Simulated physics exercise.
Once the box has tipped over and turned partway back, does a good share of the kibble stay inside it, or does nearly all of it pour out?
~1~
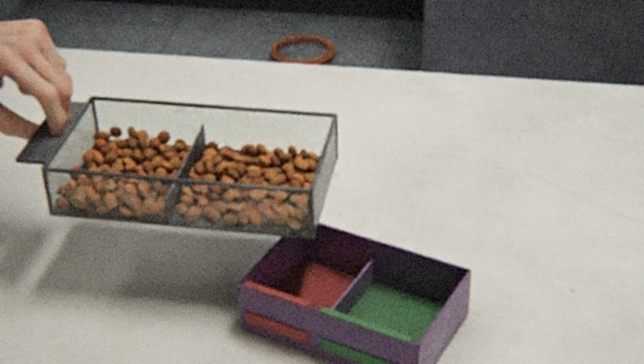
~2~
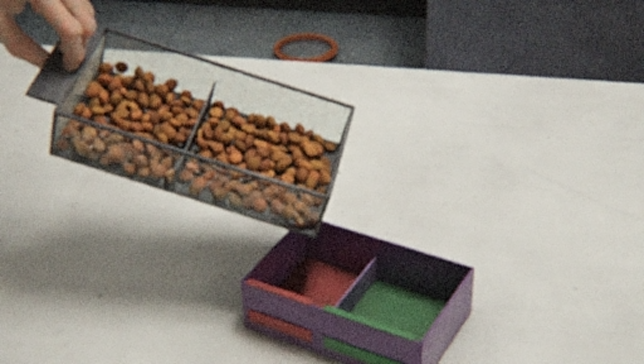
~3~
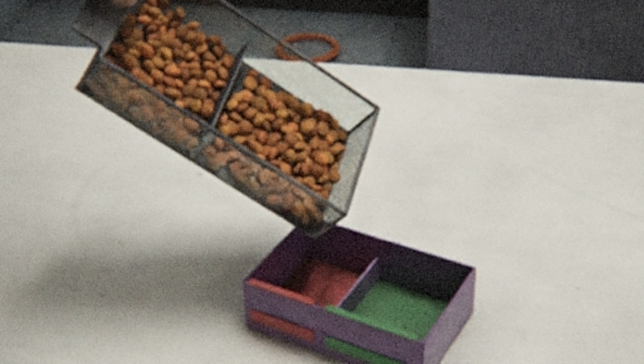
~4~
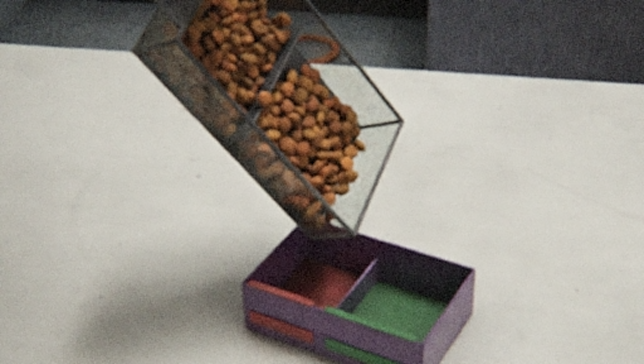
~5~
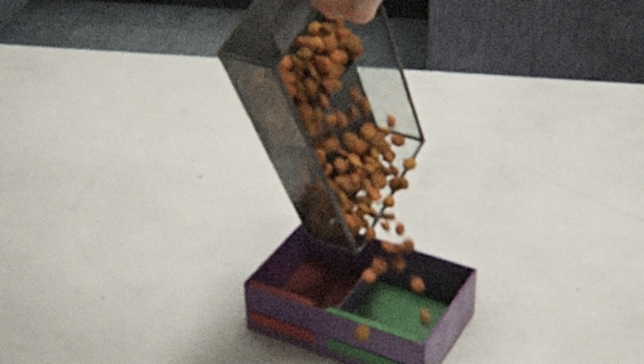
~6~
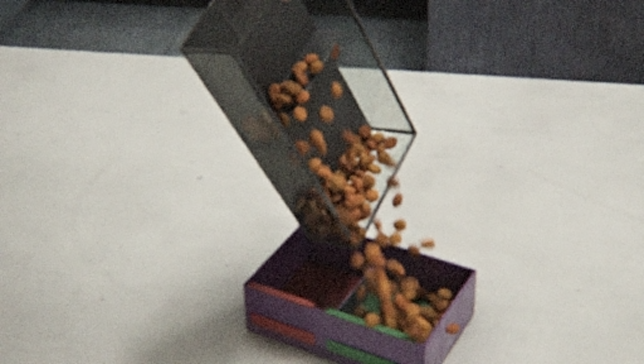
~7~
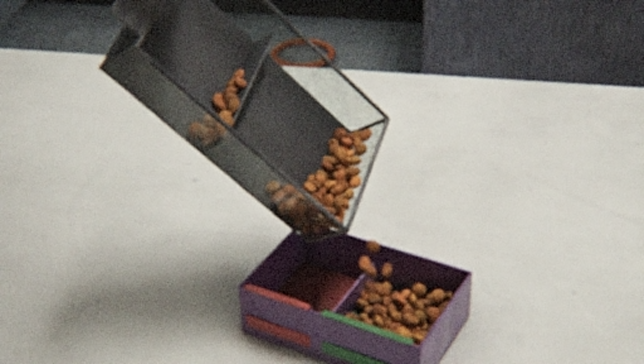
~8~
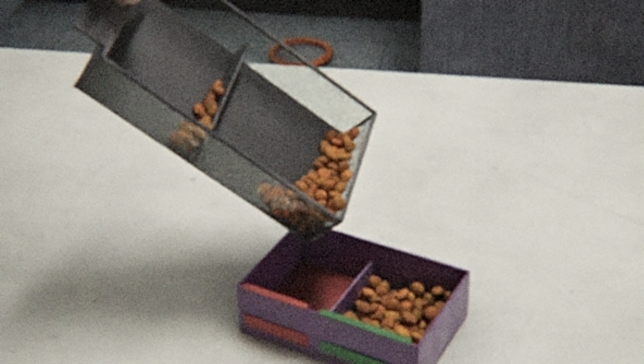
A good share of the kibble stays in the box. Much of the rest lands in the green section, while the red section stays empty and hardly any ends up outside.
